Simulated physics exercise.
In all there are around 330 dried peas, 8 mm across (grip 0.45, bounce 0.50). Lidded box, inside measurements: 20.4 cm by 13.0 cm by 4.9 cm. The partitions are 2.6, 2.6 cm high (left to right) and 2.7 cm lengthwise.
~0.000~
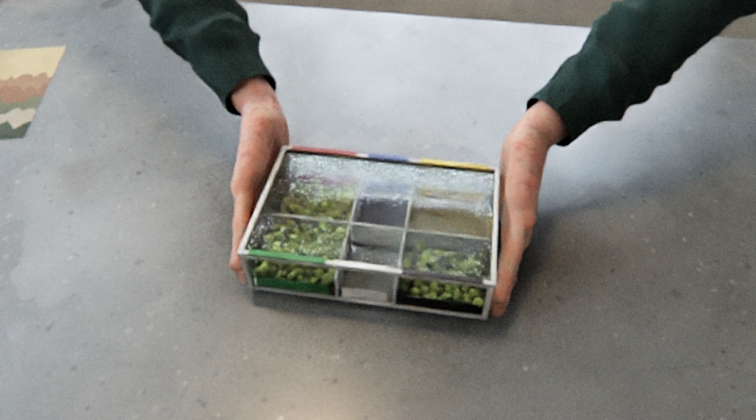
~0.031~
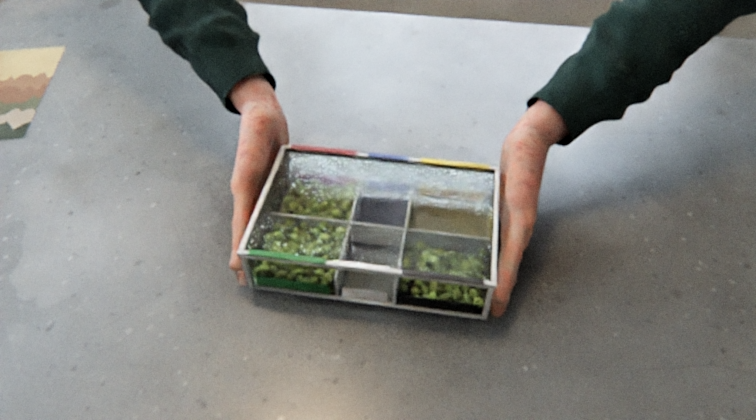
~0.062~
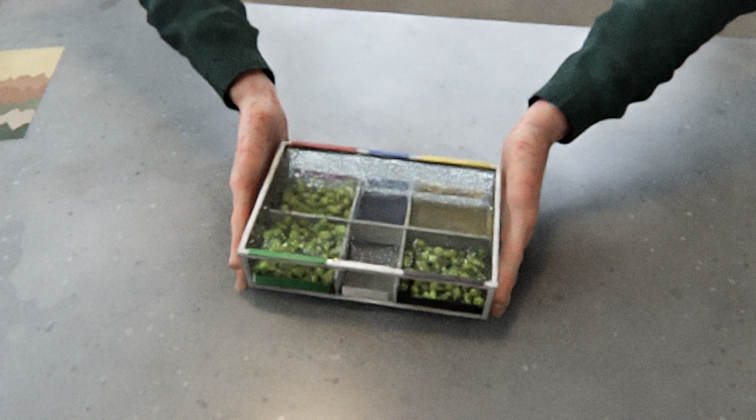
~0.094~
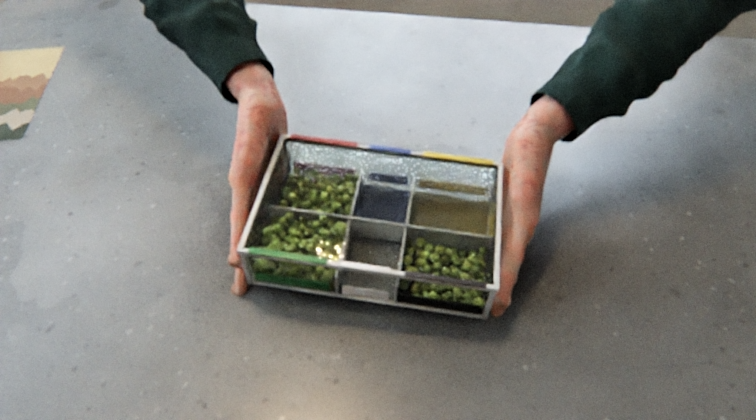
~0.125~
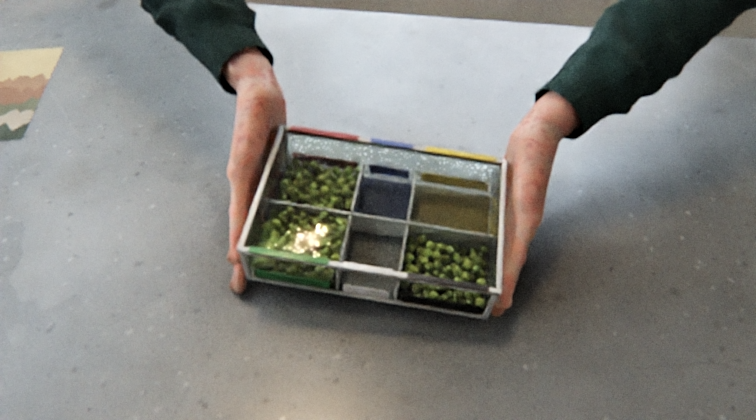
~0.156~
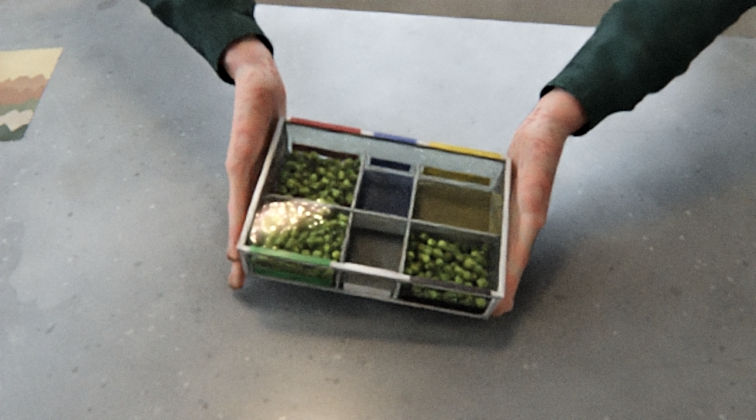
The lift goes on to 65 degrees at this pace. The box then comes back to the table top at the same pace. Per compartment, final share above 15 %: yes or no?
Red yes; blue no; green yes; yellow no; white no; black yes.
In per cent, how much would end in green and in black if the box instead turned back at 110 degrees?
With that change, green ends at 35 percent while black ends at 45 percent.
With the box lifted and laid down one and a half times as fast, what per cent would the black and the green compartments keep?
My answer: Black gets 25 %, while green gets 45 %.
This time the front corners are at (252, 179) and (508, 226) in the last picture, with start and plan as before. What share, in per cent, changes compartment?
About 25 per cent.
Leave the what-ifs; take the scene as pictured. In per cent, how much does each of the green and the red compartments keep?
Green at 45 and red at 20, in per cent.
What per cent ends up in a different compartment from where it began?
It works out to about 10 per cent.
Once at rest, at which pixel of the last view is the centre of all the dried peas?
Somewhere near (328, 266) in the last picture.
Then, at 0.62 s, tilt 65 degrees; red 25 %, green 45 %, white 5 %, black 25 %.
Then, at 0.93 s, tilt 27 degrees; red 20 %, green 45 %, white 5 %, black 25 %.
After 1.34 s, tilt 0 degrees; red 20 %, green 45 %, white 5 %, black 25 %.
By 2.0 s all is still; red 20 %, blue 0 %, green 45 %, yellow 0 %, white 5 %, black 25 %.
